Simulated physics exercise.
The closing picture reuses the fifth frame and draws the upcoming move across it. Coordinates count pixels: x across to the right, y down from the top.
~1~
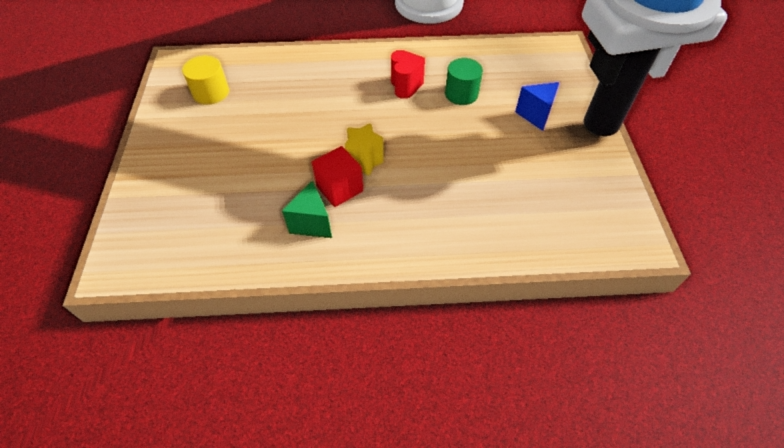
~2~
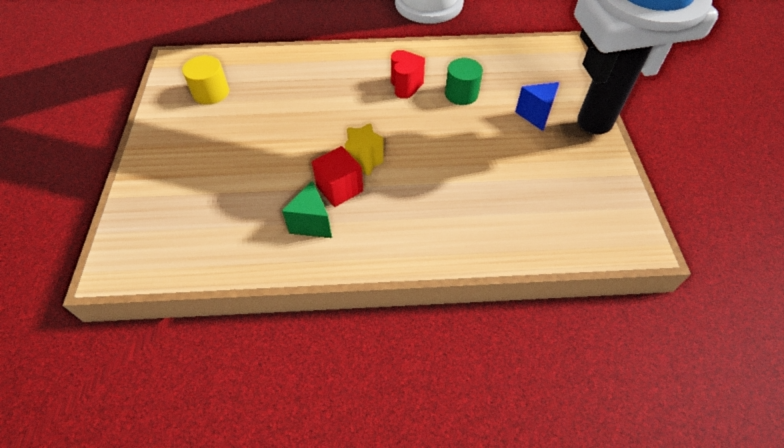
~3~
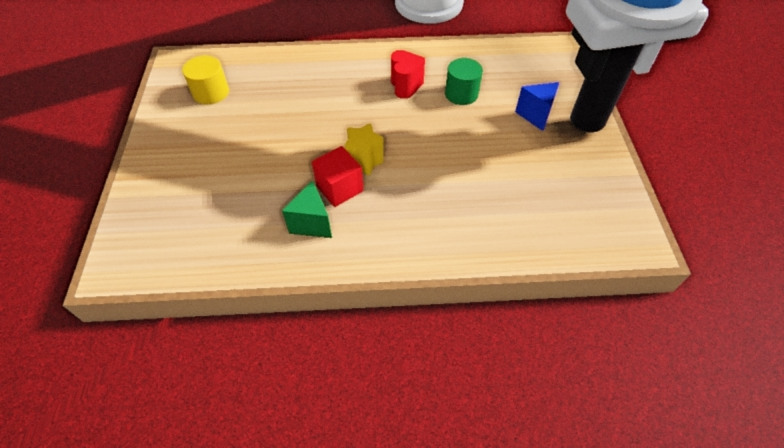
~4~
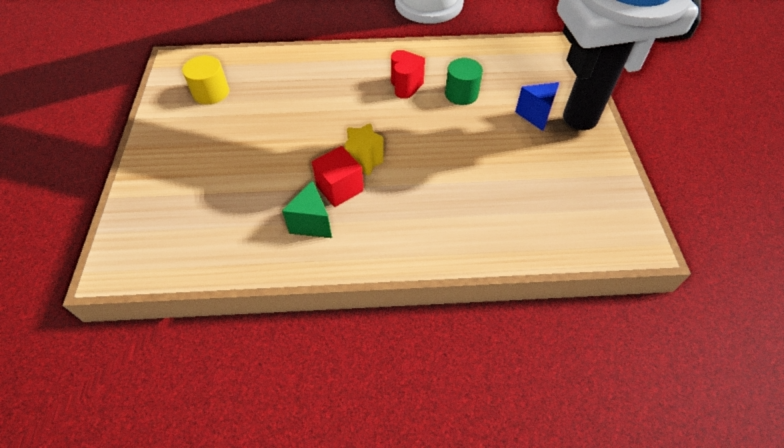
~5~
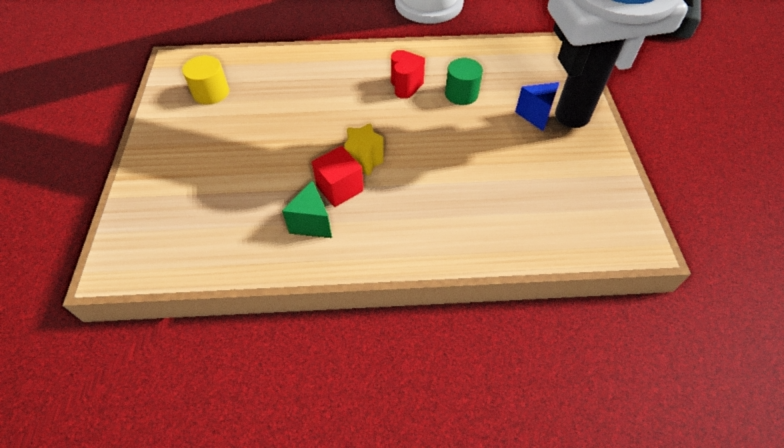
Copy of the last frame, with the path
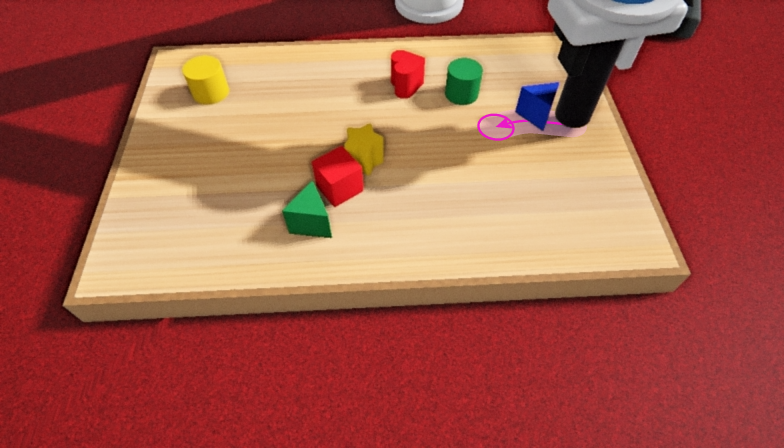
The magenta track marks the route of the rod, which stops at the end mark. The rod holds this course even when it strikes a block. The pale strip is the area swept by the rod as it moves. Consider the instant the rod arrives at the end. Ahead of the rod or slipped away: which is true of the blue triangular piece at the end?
The blue triangular piece won't stay at the front of the rod.
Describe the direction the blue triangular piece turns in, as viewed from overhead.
Clockwise, looking down.
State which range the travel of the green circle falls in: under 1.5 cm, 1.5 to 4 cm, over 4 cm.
The block shifts less than 1.5 cm.
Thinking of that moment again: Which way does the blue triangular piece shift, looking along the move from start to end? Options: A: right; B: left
It's A.
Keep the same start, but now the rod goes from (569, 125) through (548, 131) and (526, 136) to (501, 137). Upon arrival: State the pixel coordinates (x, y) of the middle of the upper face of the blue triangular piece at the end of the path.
I'd place it at (523, 89), taking the centre of its top.
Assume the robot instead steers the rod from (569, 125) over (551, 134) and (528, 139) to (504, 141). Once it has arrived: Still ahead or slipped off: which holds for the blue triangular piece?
Beside or behind.
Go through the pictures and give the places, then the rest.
The first frame shows rod tip at (601, 125); block tops, green circle at (465, 68); blue triangular piece at (544, 91).
The second frame shows rod at (594, 123); blocks unchanged.
The third frame shows rod at (587, 121); blocks unchanged.
The fourth frame shows rod at (580, 119); blocks unchanged.
The fifth frame shows rod at (572, 117); green circle at (465, 68); blue triangular piece at (544, 91).
Path on the board, from (569, 125) over (544, 122) and (519, 121) to (496, 127).
On the path given first. Halfway along, rod at (531, 113); blue triangular piece at (508, 85), turned 20° clockwise.
At the end, rod at (498, 120); green circle at (458, 65); blue triangular piece at (484, 83), turned 55° clockwise.
